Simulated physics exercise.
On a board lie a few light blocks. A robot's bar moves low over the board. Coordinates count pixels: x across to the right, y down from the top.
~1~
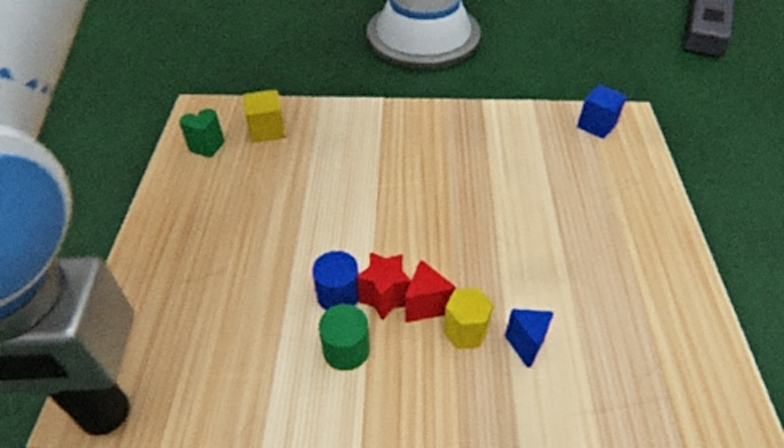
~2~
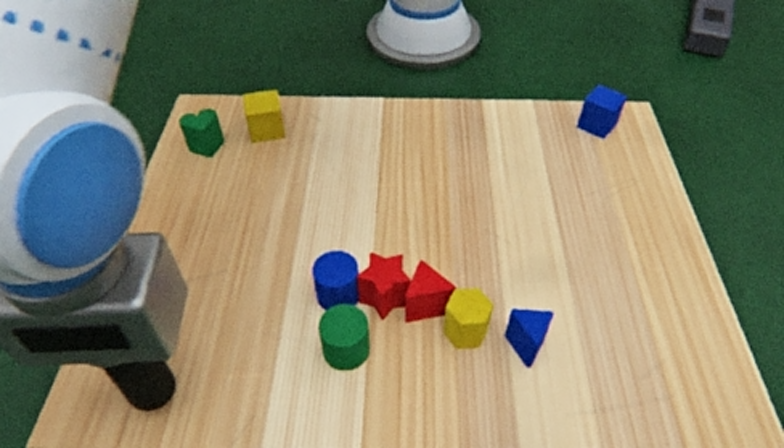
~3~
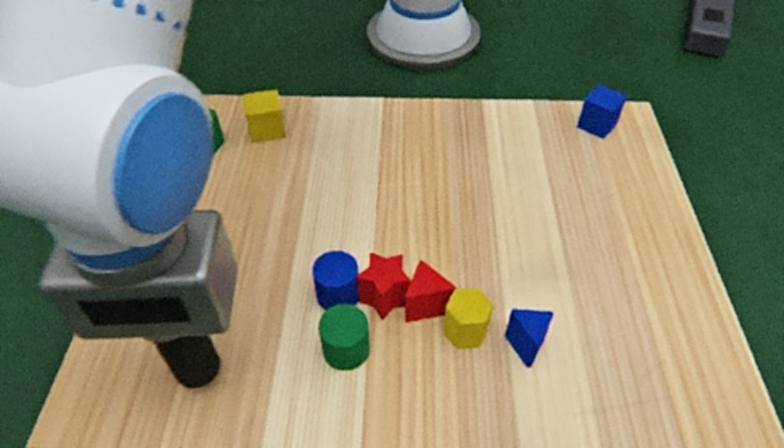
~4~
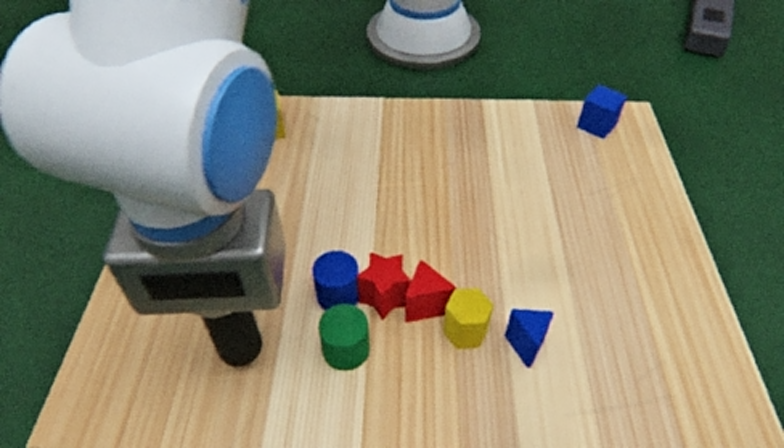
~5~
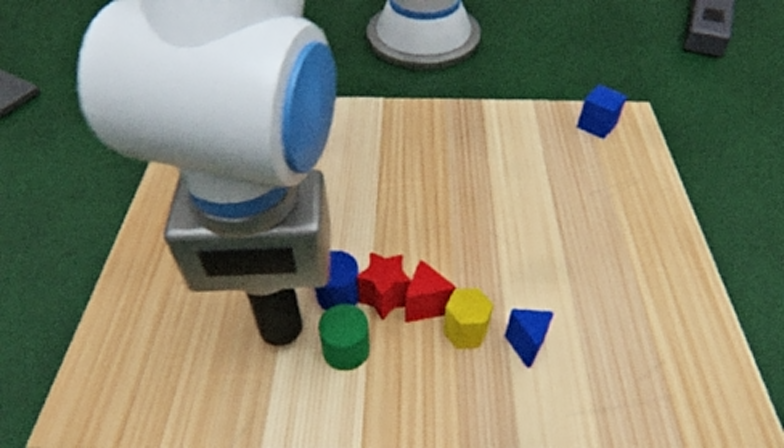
In this clip, a robot arm with a dark bar at its lower end moves steadily rightward and slightly away over a wooden board, nearing the blue and green cylinders, while the colourful blocks stay still.
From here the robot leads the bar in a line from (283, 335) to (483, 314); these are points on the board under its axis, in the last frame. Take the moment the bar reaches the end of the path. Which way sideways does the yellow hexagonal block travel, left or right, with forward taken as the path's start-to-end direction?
The right.
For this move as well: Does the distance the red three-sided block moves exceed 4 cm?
Answer: Yes.
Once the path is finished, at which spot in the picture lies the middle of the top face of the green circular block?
Its top centre lands on (398, 339).
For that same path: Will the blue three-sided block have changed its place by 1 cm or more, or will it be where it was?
That block gets shifted.
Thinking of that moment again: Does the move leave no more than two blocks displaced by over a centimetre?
Final answer: No.
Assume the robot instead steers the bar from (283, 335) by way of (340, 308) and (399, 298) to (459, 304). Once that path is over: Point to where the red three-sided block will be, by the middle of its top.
It should be at about (528, 277).
On the path given first. One third of the way, bar (352, 321); green circular block (379, 334).
Two thirds of the way, bar (418, 314); green circular block (398, 339); red star (399, 263), turned 60° anticlockwise; red three-sided block (449, 271), turned 35° anticlockwise.
At the end, bar (484, 307); green circular block (398, 339); red star (400, 263), turned 60° anticlockwise; red three-sided block (476, 259), turned 110° anticlockwise; yellow hexagonal block (527, 314), turned 45° clockwise; blue three-sided block (562, 329), turned 40° clockwise.
